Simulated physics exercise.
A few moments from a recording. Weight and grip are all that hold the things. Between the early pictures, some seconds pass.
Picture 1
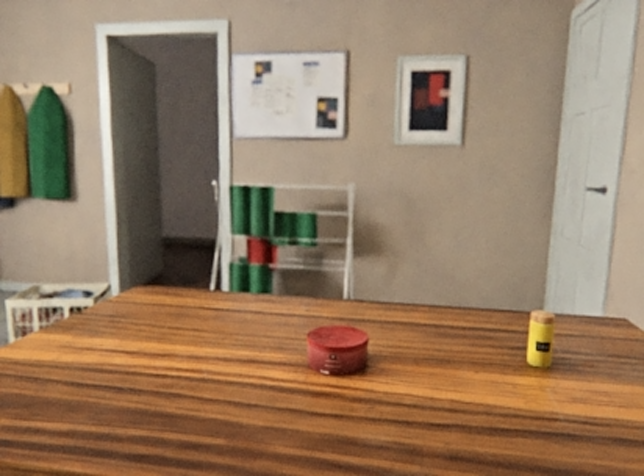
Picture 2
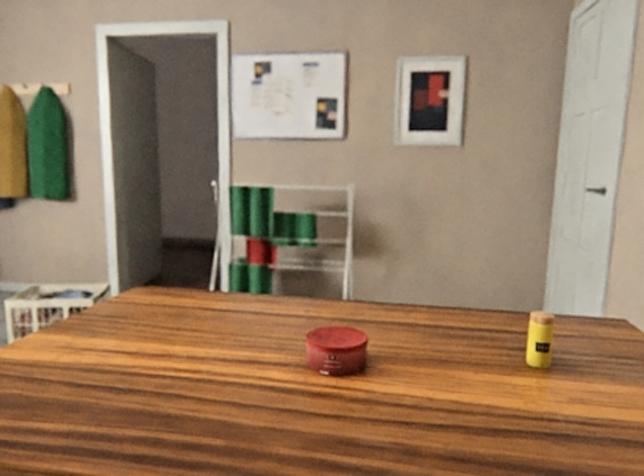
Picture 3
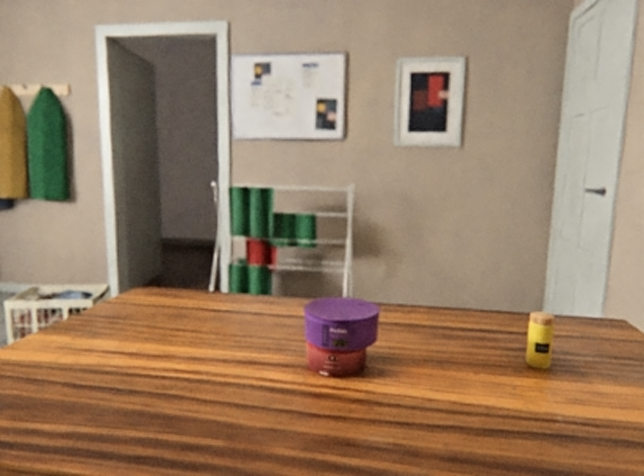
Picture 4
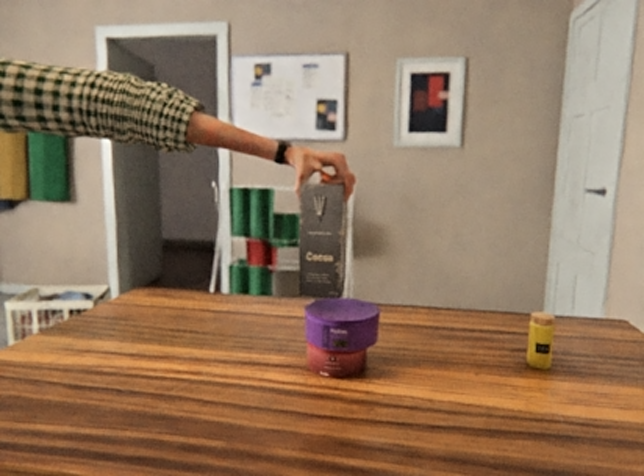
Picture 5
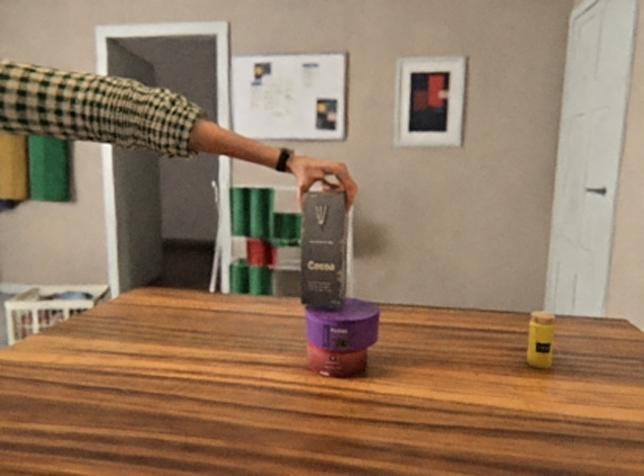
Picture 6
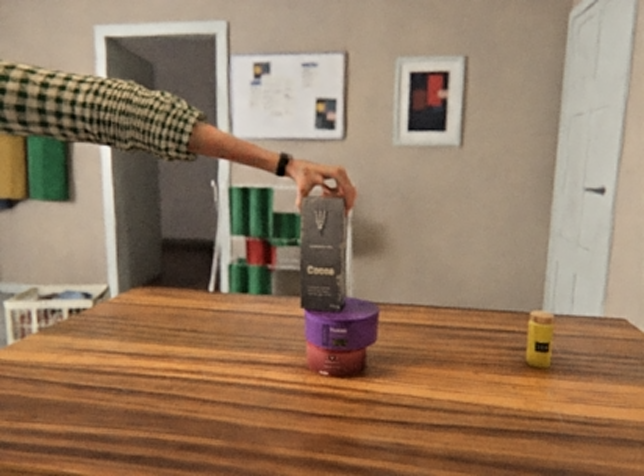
In a room with beige walls, an open doorway and a white door at right, a still camera looks across a striped wooden table. A red tub sits near the middle and a yellow shaker to the right, and a purple tub then appears stacked on the red one. A checked-sleeved arm reaches in from the left, holding a grey carton upright above the tubs and lowering it slightly onto the purple one.
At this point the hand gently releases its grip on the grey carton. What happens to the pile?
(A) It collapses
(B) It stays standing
B.
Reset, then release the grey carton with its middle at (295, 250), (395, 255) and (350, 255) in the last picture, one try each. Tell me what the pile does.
The pile collapses the first time, collapses the second time and remains standing the third time.
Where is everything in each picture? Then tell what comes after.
In the first picture, the last thing is not in view yet; red tub (338, 349).
In the second picture, the last thing is not in view yet.
In the third picture, the last thing is not in view yet; yellow shaker (540, 340).
In the fourth picture, still above its spot; grey carton (323, 240); red tub (337, 351).
In the fifth picture, still above its spot; grey carton (325, 248); purple tub (342, 323).
In the sixth picture, in place under the hand; grey carton (324, 253); yellow shaker (540, 339).
Then, 0.50 s after the last picture, nothing has stirred.
Then, 1.30 s after the last picture, grey carton resting near (324, 253).
At rest, all 4 in place. Seen from the same camera at the end, grey carton near (323, 253). The pile holds.
